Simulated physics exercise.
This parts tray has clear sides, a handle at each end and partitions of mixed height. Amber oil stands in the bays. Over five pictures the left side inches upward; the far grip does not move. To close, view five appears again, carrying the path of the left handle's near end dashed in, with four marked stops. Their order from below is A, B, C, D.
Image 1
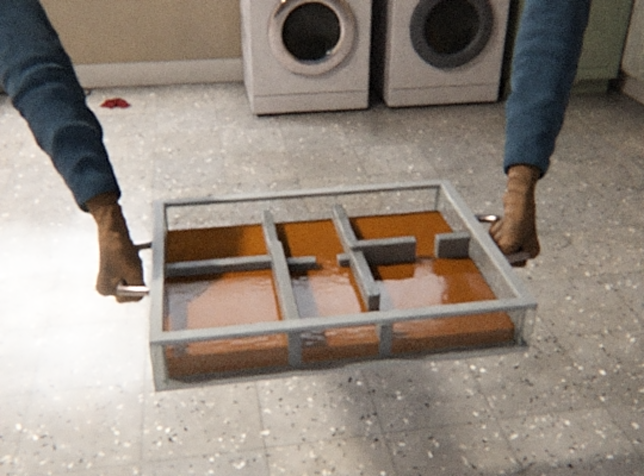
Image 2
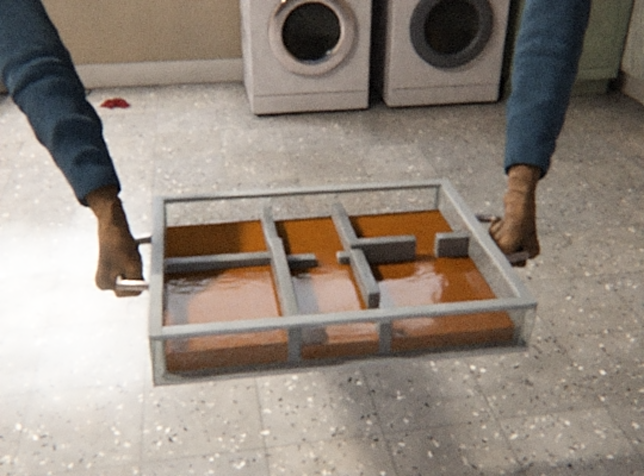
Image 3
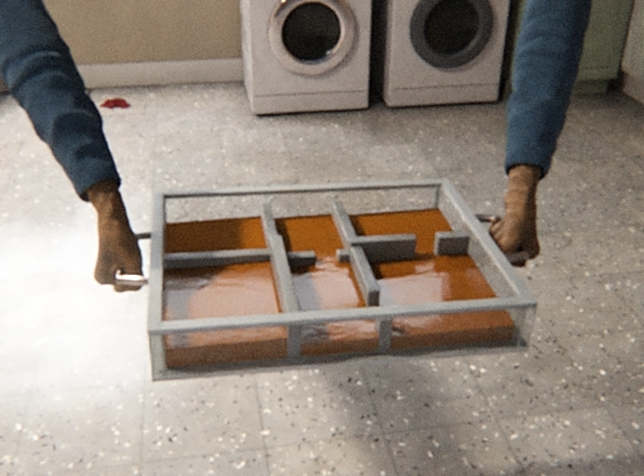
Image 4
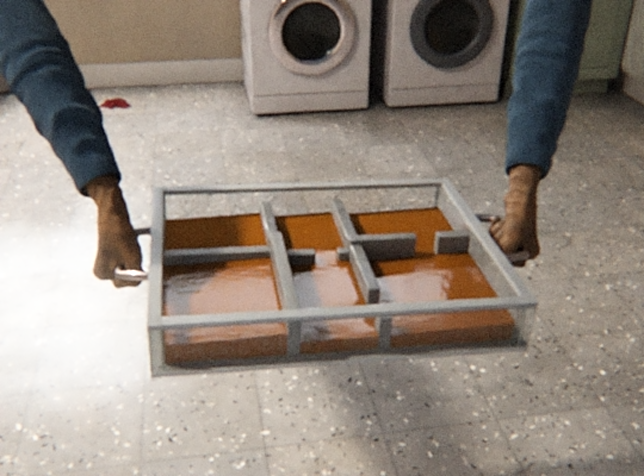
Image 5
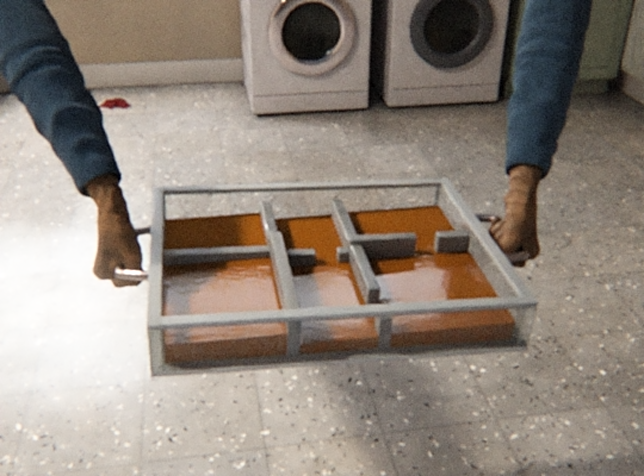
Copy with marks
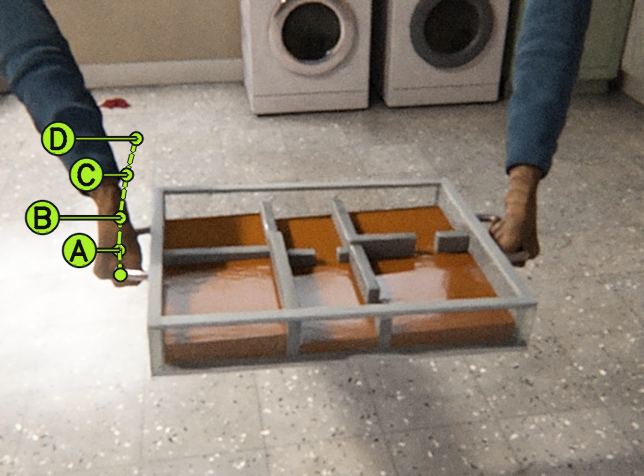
In a room with two front-loading machines against the wall, two hands hold a clear-sided, partitioned tray of amber liquid by its end handles; the left side rises very slightly, tilting the tray gently down to the right.
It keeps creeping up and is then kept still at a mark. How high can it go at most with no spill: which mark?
Take C.
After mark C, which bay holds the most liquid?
That is the front right bay.
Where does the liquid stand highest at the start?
It is the front left one.
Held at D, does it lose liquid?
Yes, that goes wrong.
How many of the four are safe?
Three.
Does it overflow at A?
No.
On the marked copy, A at (119, 250); B at (120, 217); C at (126, 174); D at (136, 138).
For mark A, nothing spills; the front right bay holds the most.
For mark B, nothing spills; the front right bay holds the most.
For mark C, nothing spills; the front right bay holds the most.
For mark D, about 7 % goes over the rim.
